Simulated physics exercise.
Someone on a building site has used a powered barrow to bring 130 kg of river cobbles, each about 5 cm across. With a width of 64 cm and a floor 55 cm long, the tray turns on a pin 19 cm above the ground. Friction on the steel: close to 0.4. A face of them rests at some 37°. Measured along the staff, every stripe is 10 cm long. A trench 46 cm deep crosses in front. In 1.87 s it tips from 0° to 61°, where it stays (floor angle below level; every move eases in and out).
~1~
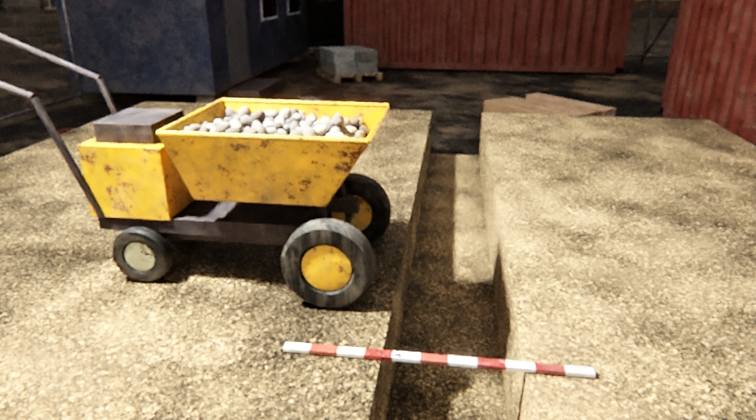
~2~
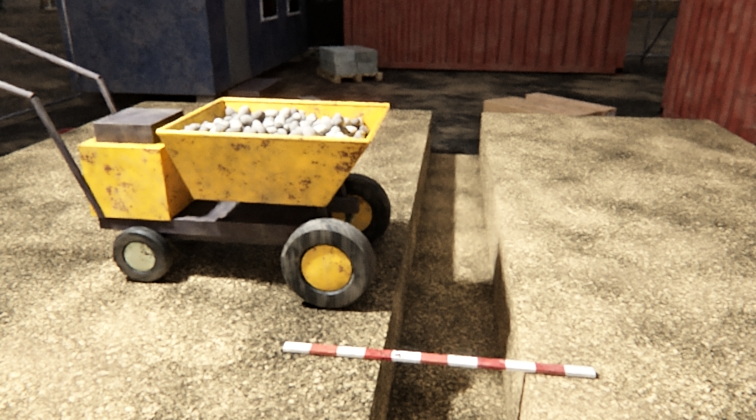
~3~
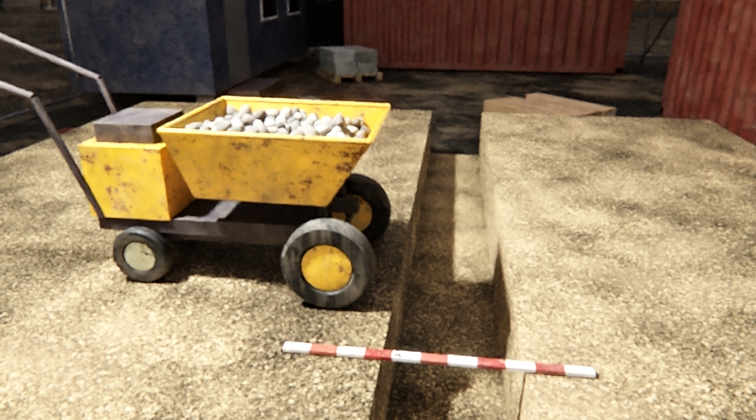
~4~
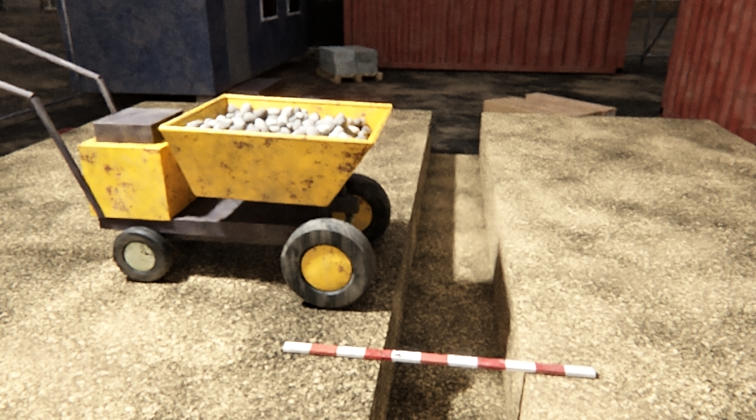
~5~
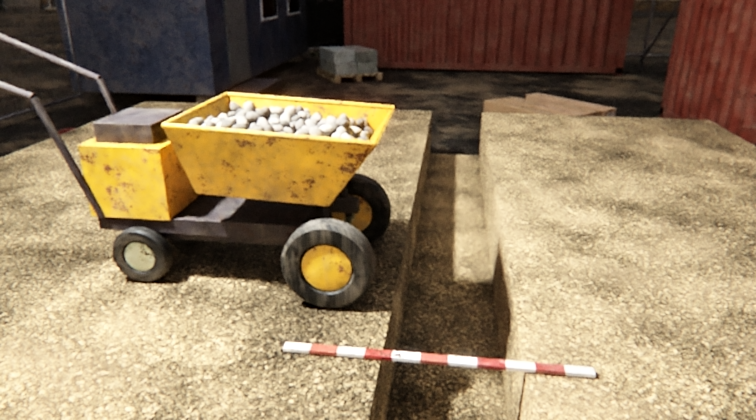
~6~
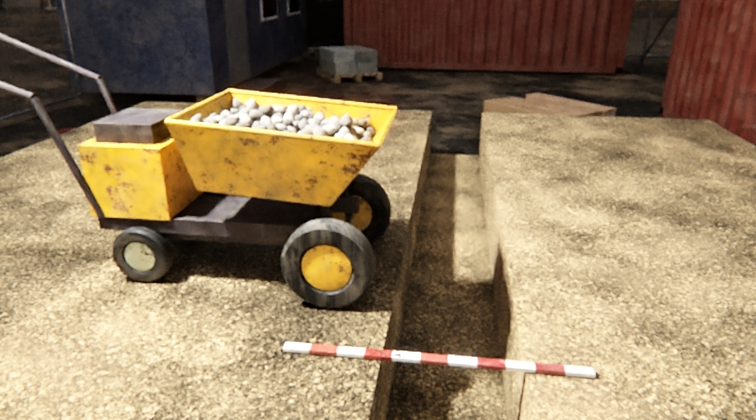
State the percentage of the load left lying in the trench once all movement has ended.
The share left there is about 50 per cent.
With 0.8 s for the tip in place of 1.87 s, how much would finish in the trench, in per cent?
Close to 40 percent, then.
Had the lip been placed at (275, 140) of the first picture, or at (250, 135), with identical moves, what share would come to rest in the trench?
It comes to about 60 and 50 in a hundred.
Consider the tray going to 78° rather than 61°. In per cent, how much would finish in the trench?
It comes out at about 80 percent.
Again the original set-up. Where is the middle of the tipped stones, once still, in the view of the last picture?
Around (480, 358).
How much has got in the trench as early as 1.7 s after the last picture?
By that moment, roughly 15 per cent of the load.
Then, 1.1 s after the last picture the floor is at 51°, 100 % in the tray; the foremost stones are at (457, 199).
Then, 1.7 s after the last picture the floor is at 61°, 80 % in the tray, 15 % in the trench, 5 % past the trench; the foremost stones are at (566, 304).
Then, 2.0 s after the last picture the floor is at 61°, 62 % in the tray, 27 % in the trench, 10 % past the trench; the foremost stones are at (617, 299).
Then, 4.0 s after the last picture the floor is at 61°, 38 % in the tray, 50 % in the trench, 12 % past the trench; the foremost stones are at (643, 299).
